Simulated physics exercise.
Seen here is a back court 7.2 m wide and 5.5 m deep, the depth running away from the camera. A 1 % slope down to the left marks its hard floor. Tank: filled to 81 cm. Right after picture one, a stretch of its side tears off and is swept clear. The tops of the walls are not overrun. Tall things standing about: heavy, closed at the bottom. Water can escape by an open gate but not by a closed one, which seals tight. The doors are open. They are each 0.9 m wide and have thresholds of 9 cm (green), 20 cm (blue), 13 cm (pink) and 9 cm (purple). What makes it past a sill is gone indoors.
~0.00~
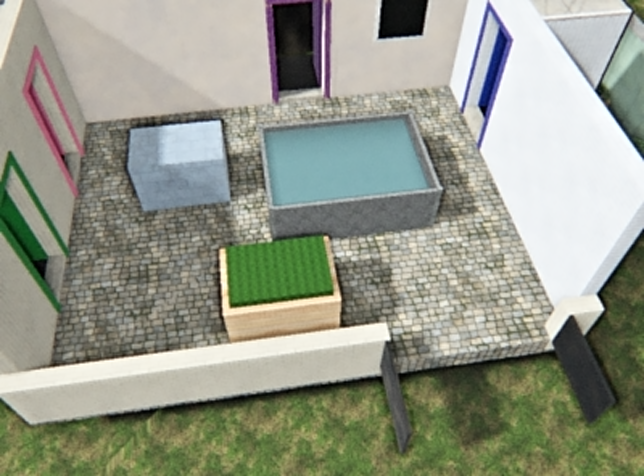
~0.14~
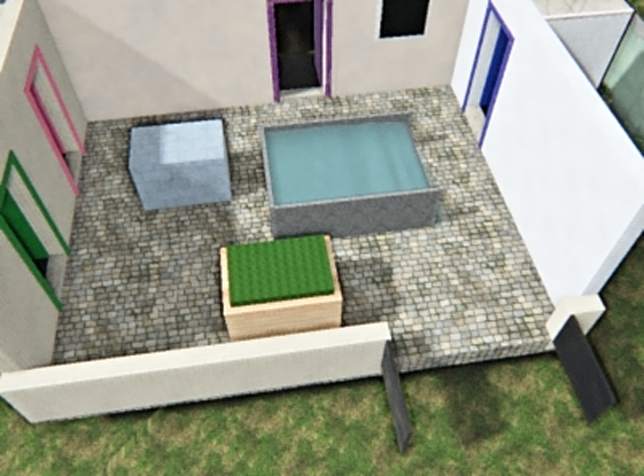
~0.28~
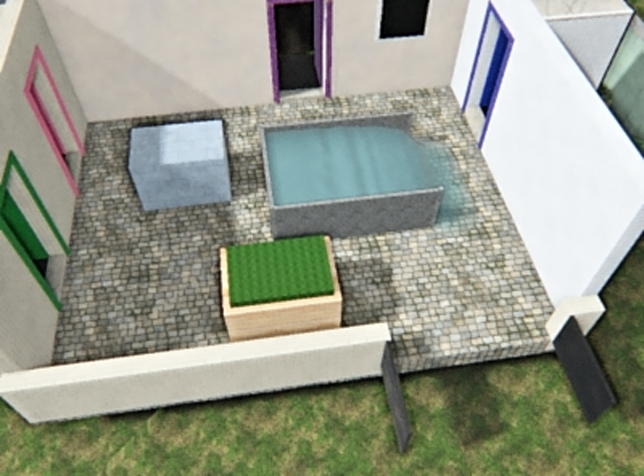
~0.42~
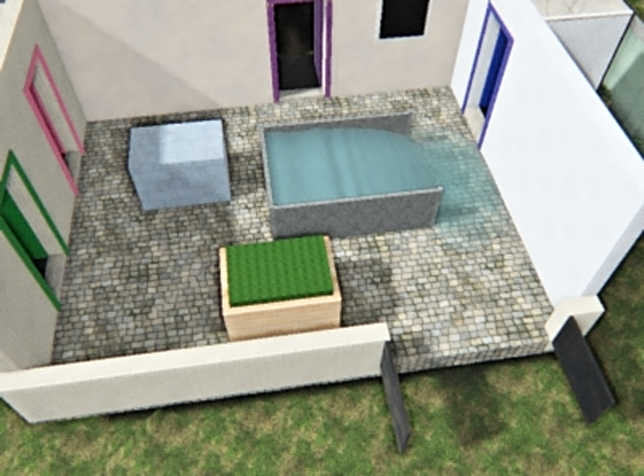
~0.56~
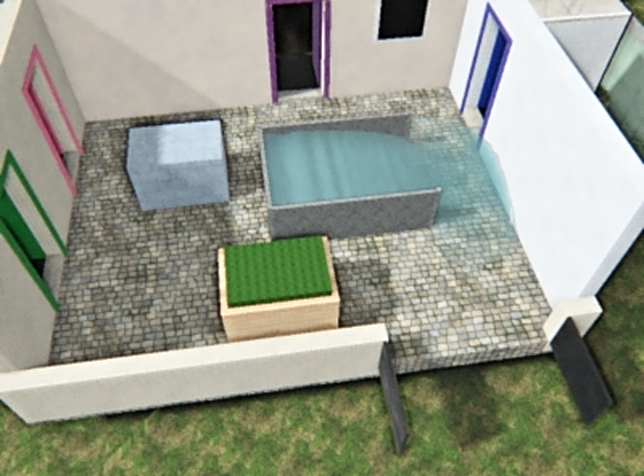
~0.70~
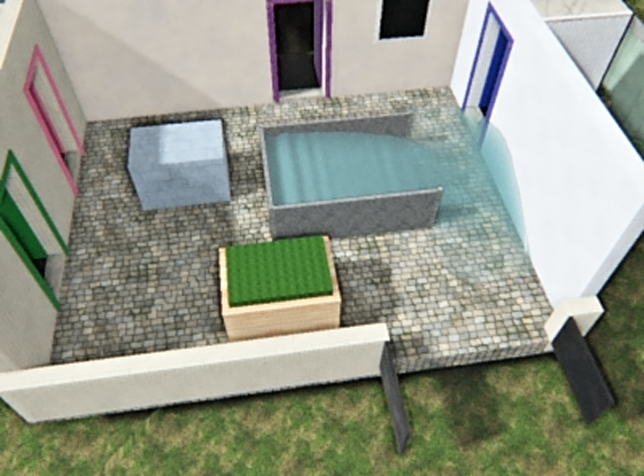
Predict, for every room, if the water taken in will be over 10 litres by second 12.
Green door: Short of the limit, blue door: Beyond the limit, pink door: Beyond the limit, purple door: Short of the limit.
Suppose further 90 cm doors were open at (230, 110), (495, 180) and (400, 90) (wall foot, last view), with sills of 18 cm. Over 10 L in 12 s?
In sequence the answers are less than that, more than that and more than that.
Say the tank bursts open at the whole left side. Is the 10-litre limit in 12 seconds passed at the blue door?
So for blue: No.
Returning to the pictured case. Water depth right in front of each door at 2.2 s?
Centimetres: Green 0 / blue 32 / pink 0 / purple 3.
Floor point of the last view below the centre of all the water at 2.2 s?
At about (408, 185).
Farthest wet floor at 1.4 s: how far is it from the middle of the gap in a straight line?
3.2 m.
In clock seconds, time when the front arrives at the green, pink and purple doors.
Times: Green 5.0 seconds, pink 4.0 seconds, purple 2.2 seconds.
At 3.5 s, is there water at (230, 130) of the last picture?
Soaked.
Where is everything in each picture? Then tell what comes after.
In the first frame, still water, 81 cm deep, in the tank at (346, 160).
In the second frame, water pours out at (418, 173) and has run 1.0 m, to a hidden place; typically 7 cm deep outside, 81 cm at the tank's back.
In the third frame, the front is at (463, 230), 1.2 m from the gap at (418, 176); 1.6 m2 of floor is under water; 81 cm left at the back of the tank.
In the fourth frame, water pours out at (417, 178) and has run 1.6 m, to (447, 132); typically 11 cm deep outside, 81 cm at the tank's back.
In the fifth frame, water pours out at (415, 179) and has run 2.0 m, to (518, 242); typically 12 cm deep outside, 80 cm at the tank's back.
In the sixth frame, the front is at (458, 107), 2.4 m from the gap at (416, 179); 4.6 m2 of floor is under water; 71 cm left at the back of the tank.
After 1.4 s water covers 20 % of the floor and is deepest (56 cm) near (475, 182); green door not reached, blue door 35 cm at the sill, 23 L in, pink door not reached, purple door not reached.
After 2.2 s water covers 30 % of the floor and is deepest (50 cm) near (444, 91); green door not reached, blue door 32 cm at the sill, 74 L in, pink door not reached, purple door 3 cm at the sill, 0 L in.
After 3.5 s water covers 50 % of the floor and is deepest (32 cm) near (427, 92); green door not reached, blue door 21 cm at the sill, 105 L in, pink door not reached, purple door 9 cm at the sill, 0 L in.
After 7.0 s water covers 85 % of the floor and is deepest (20 cm) near (80, 173); green door 3 cm at the sill, 0 L in, blue door 8 cm at the sill, 109 L in, pink door 19 cm at the sill, 96 L in, purple door 6 cm at the sill, 0 L in.
After 12.0 s water covers 95 % of the floor and is deepest (10 cm) near (48, 382); green door 4 cm at the sill, 0 L in, blue door 4 cm at the sill, 109 L in, pink door 9 cm at the sill, 115 L in, purple door 3 cm at the sill, 0 L in.
